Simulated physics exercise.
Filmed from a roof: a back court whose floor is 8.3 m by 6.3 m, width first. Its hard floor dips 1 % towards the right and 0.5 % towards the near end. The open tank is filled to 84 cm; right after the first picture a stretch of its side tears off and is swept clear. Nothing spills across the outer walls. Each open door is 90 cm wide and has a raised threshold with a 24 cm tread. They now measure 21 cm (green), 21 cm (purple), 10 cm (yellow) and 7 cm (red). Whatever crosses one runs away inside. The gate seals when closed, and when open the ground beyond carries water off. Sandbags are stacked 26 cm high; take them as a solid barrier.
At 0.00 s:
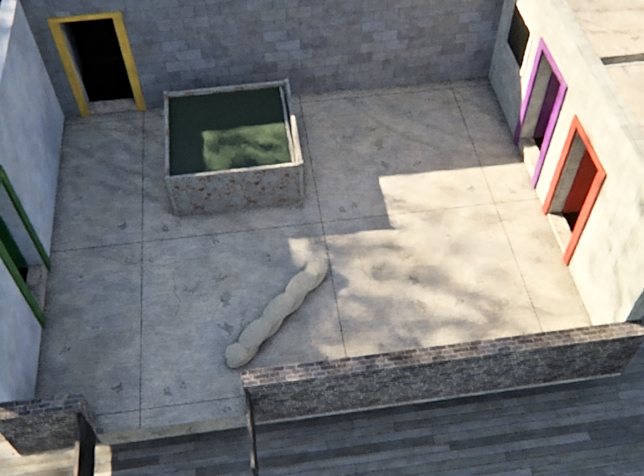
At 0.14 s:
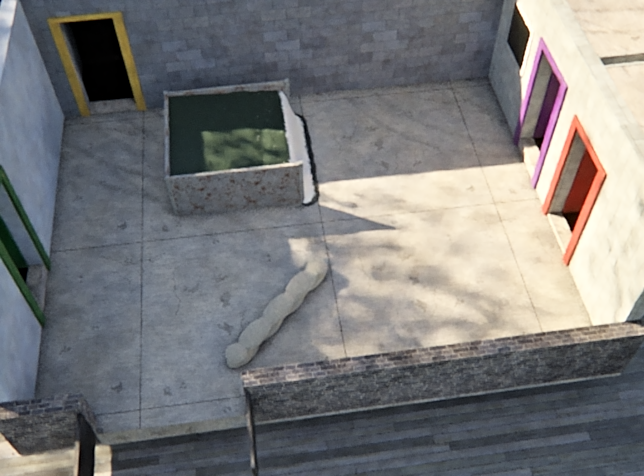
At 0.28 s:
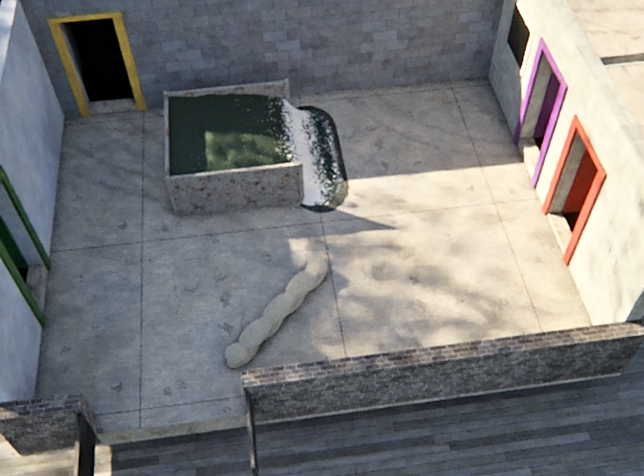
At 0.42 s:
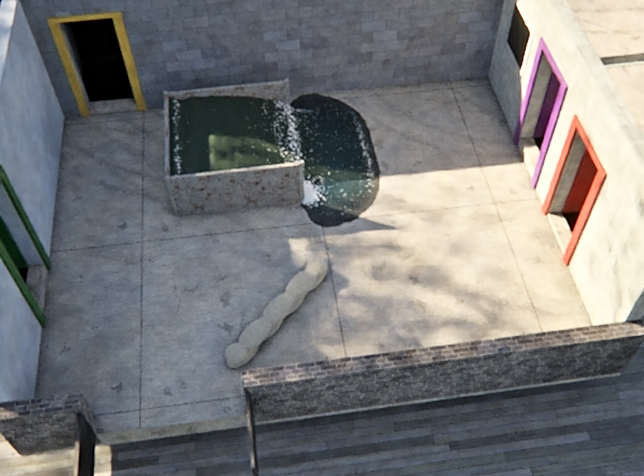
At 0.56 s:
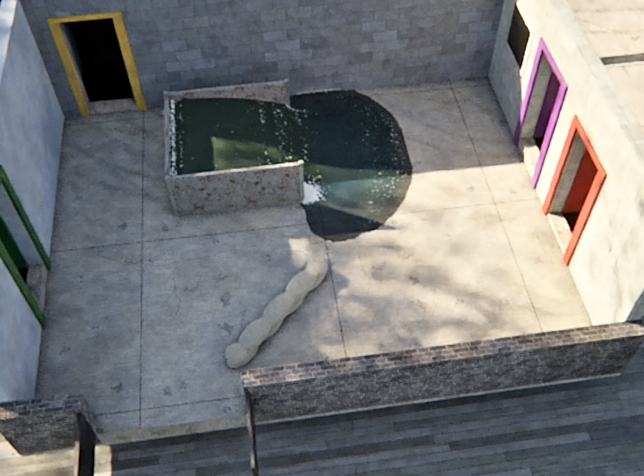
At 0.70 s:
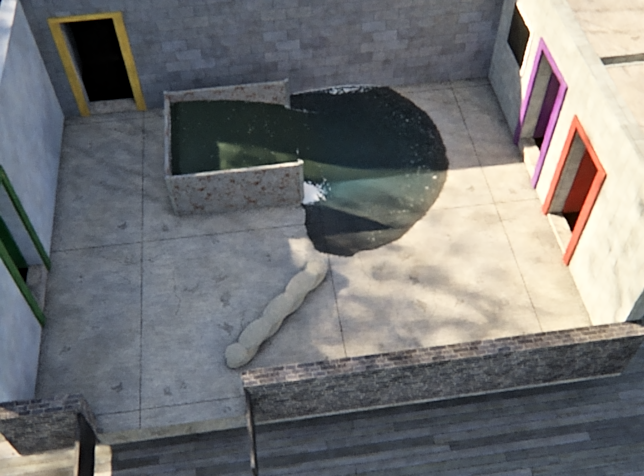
In a walled court with yellow, green, purple and red doorways, the right side of an open tank breaks away, and dark water pours out, spreading across the pale floor in a widening rounded pool beside a row of sandbags.
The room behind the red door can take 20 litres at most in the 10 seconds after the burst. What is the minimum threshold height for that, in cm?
Some 19 cm above the ground.
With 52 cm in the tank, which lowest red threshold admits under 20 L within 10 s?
Then roughly 11.5 cm.
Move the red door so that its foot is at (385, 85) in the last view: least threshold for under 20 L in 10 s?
About 15 cm.
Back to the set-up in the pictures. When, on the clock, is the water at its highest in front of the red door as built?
Around 2.2 s.
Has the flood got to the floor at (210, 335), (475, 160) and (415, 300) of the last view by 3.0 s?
In that order: Dry, under water, flooded.
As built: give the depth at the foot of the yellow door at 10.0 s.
Some 2.0 cm.
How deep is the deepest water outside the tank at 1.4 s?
Up to some 48 cm.
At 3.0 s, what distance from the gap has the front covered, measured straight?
Some 6.2 m out.
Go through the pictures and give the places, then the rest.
The open tank at (231, 130) is whole and still, 84 cm deep; the red door at (571, 196) is dry, in the first frame.
Water pours out at (293, 147) and has run 0.3 m, to (315, 195); about 6 cm deep outside, 84 cm at the back, in the second frame.
The gap is at (293, 148), the front 0.8 m out at (344, 184); the back of the open tank holds 84 cm, in the third frame.
Water pours out at (293, 150) and has run 1.4 m, to (373, 161); about 12 cm deep outside, 78 cm at the back, in the fourth frame.
The front is at (405, 155), 2.0 m from the gap at (293, 150); 5.8 m2 of floor is wet, 70 cm left at the back, in the fifth frame.
The gap is at (293, 150), the front 2.7 m out at (441, 154); the back of the open tank holds 73 cm; 2.1 m in a straight line remain to the red door at (571, 196), in the sixth frame.
After 1.4 s water covers 35 % of the floor, deepest (48 cm) near (490, 82); it has not reached the red door.
After 3.0 s water covers 45 % of the floor, deepest (40 cm) near (605, 352); 18 cm at the red door, 82 litres in over its 7 cm threshold.
After 10.0 s water covers 80 % of the floor, deepest (17 cm) near (451, 372); 12 cm at the red door, 222 litres in over its 7 cm threshold.
At the red door as built, the water arrived by 1.5 s and peaked near 22 cm at 2.2 s.
With a threshold of 16.5 cm, 42 litres would have come in within the 10 s; with 22 cm, 9 litres. So under 20 litres takes about 19 cm.
